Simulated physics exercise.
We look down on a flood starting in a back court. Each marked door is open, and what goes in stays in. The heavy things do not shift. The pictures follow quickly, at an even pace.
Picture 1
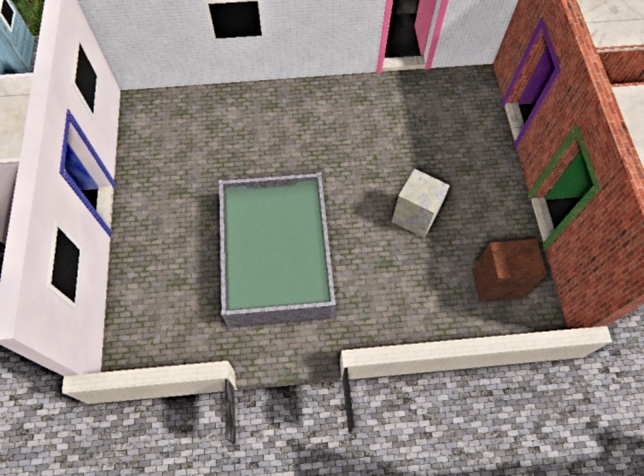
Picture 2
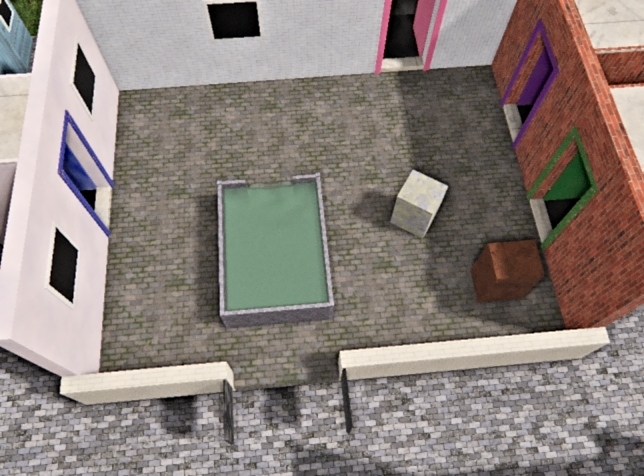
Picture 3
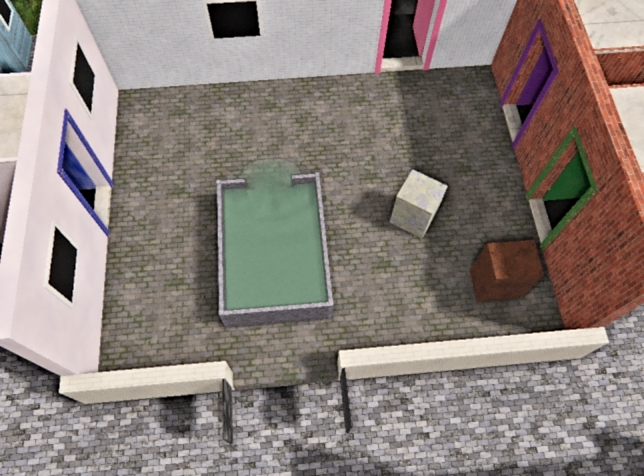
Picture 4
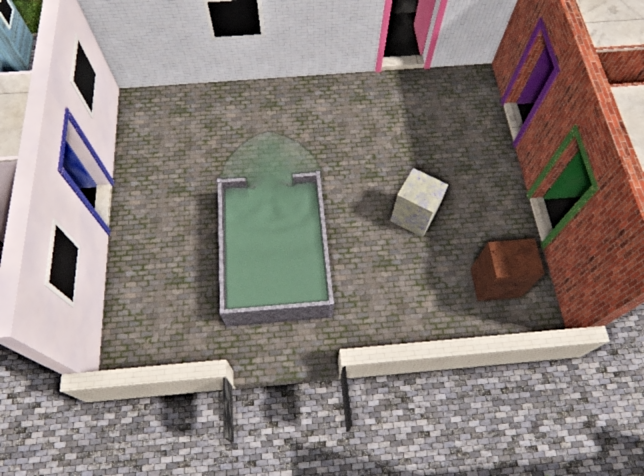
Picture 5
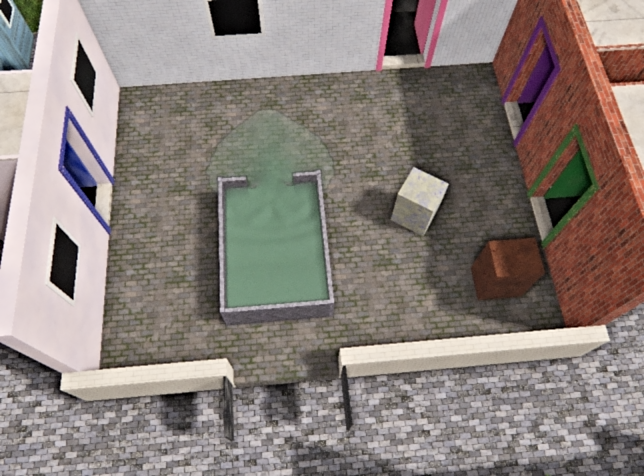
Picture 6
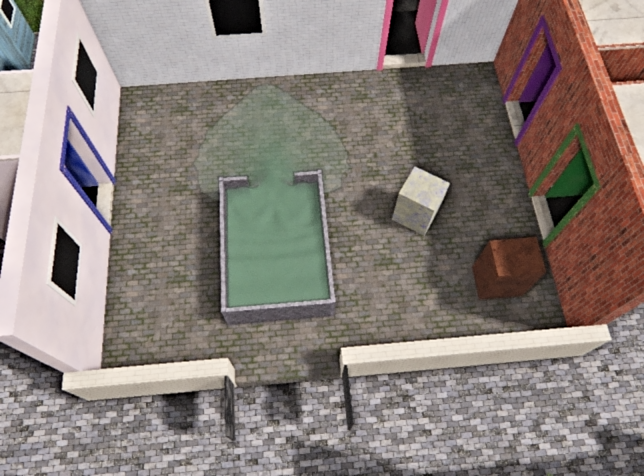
A paved back court, enclosed by pale and red brick walls, is seen from high above. An open tank of green water stands near the middle, with a pale block and a reddish-brown block to its right, a blue-framed opening on the left and purple and green ones on the right. A gap opens in the tank's far side, and water pours out, fanning across the paving toward the back wall.
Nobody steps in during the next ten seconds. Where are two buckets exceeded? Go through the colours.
One by one: The blue door stays under that; the green door stays under that; the pink door stays under that; the purple door stays under that.
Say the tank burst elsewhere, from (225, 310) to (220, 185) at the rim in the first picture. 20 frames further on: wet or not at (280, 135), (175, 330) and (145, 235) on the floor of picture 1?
In turn: No water, wet, covered.
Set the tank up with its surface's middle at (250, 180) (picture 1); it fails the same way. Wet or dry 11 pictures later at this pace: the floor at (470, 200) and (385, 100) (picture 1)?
One after the other: Free of water, covered.
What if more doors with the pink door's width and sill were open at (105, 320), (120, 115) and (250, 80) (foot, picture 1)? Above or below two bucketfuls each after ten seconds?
One after the other: Lets less in, passes that mark, goes over.
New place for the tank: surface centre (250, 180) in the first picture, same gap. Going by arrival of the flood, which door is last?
The one in green.
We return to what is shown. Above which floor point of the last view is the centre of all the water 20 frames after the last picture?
Close to (271, 182).
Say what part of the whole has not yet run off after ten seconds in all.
Close to 98 %.
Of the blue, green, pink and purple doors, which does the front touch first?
The pink door.
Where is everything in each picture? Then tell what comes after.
The first picture shows the open tank at (275, 242) is whole and still.
In the second picture, the front is at a hidden place, out from the gap on the open tank's far side.
In the third picture, water pours out on the open tank's far side and has run to (257, 163).
In the fourth picture, the front is at (268, 134), out from the gap on the open tank's far side.
In the fifth picture, the front is at (258, 114), out from the gap on the open tank's far side.
In the sixth picture, water pours out on the open tank's far side and has run to (270, 89).
A moment on, water covers 20 % of the floor; the blue door not reached, the green door not reached, the pink door not reached, the purple door not reached.
Next, water covers 30 % of the floor; the blue door not reached, the green door not reached, the pink door wet at the sill, nothing in, the purple door not reached.
Then, water covers 35 % of the floor; the blue door not reached, the green door not reached, the pink door wet at the sill, nothing in, the purple door not reached.
Later, water covers 70 % of the floor; the blue door wet at the sill, nothing in, the green door wet at the sill, nothing in, the pink door wet at the sill, nothing in, the purple door under two buckets in.
In the end, water covers 90 % of the floor; the blue door wet at the sill, nothing in, the green door wet at the sill, nothing in, the pink door wet at the sill, nothing in, the purple door under two buckets in.
